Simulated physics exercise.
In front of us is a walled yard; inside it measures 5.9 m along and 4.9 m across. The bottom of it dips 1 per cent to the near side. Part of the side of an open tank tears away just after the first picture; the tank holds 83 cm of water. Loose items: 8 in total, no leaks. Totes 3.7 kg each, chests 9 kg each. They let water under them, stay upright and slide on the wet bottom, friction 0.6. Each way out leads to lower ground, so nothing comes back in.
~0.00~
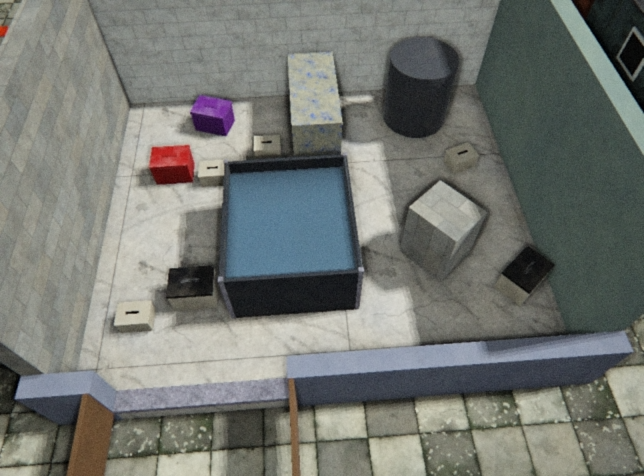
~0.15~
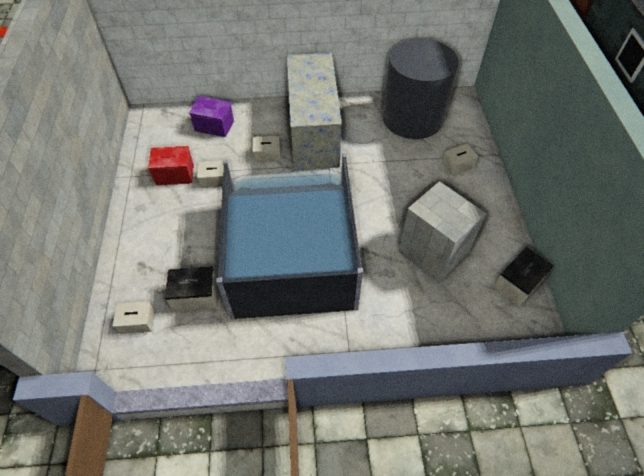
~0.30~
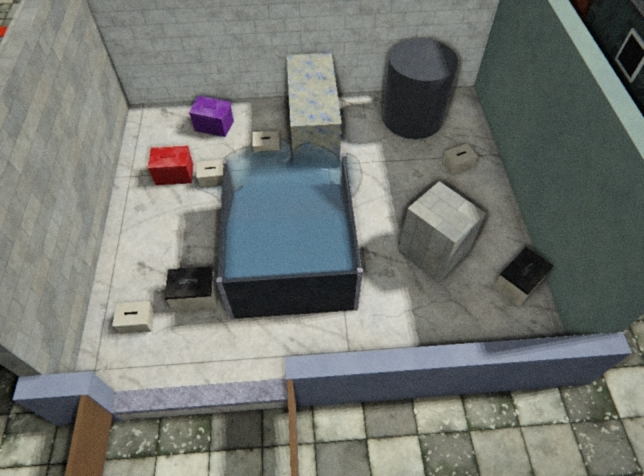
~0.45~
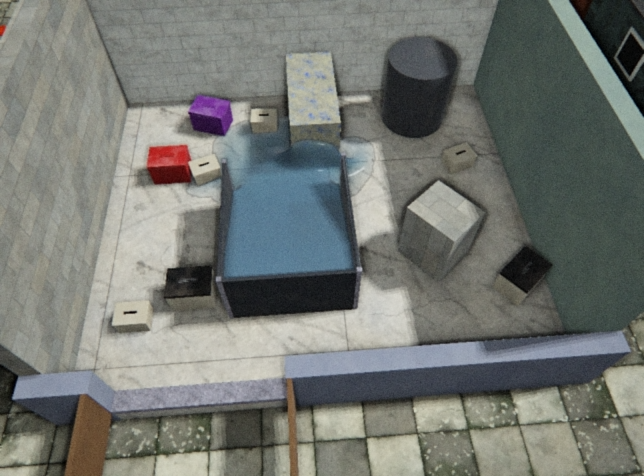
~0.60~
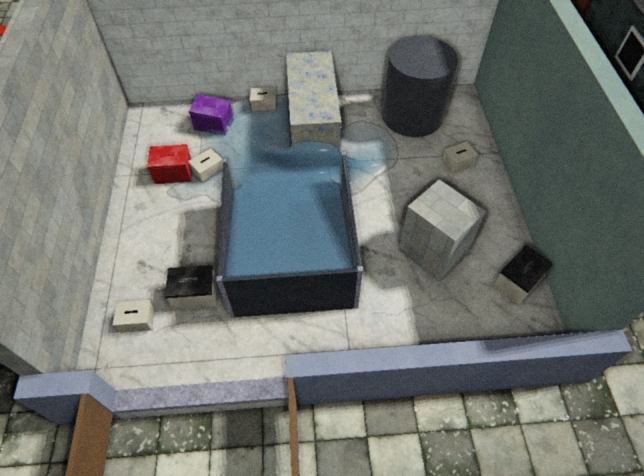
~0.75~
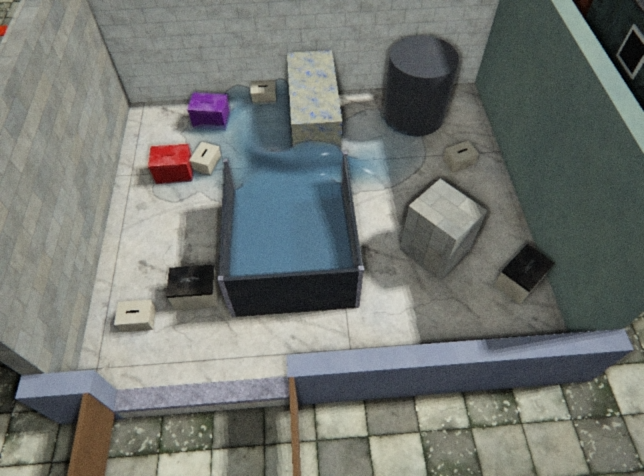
Water in the open tank surges out through its far side and spreads across the floor of the walled yard. It pushes the small pale box behind the tank back toward the far wall and turns another beside the red chest, then spreads wider both ways as the purple chest shifts slightly.
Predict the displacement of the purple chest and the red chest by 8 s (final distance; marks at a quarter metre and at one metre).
Final positions: The purple chest lands far from its start, the red chest lands far from its start.
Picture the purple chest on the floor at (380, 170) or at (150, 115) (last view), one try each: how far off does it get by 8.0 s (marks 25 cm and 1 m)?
I'd say it lands far off on the first try and it lands far off on the second.
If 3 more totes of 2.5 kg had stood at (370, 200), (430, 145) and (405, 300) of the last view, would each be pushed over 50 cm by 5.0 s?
Respectively: Smaller, greater, smaller.
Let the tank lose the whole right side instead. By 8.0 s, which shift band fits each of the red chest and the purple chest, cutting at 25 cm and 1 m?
Then the red chest moves a short way, the purple chest barely shifts.
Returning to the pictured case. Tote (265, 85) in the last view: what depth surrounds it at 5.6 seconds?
I'd say some 10 cm.
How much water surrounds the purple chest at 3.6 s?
I'd put it at about 8 cm.
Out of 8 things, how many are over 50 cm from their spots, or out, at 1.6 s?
3.
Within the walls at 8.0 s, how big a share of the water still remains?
Close to 78 in a hundred parts remain.
After 1.6 s the purple chest is near (133, 76), 1.3 m from its start, afloat; the red chest is near (151, 157), 0.3 m from its start, aground; 0 of 8 are out; 4 afloat.
After 3.6 s the purple chest is near (177, 212), 2.1 m from its start, afloat; the red chest is near (198, 263), 2.0 m from its start, aground; 1 of 8 are out; 4 afloat.
After 5.6 s the purple chest has gone out; the red chest has gone out; 5 of 8 are out; 2 afloat.
After 8.0 s the purple chest has gone out; the red chest has gone out; 5 of 8 are out; 3 afloat.
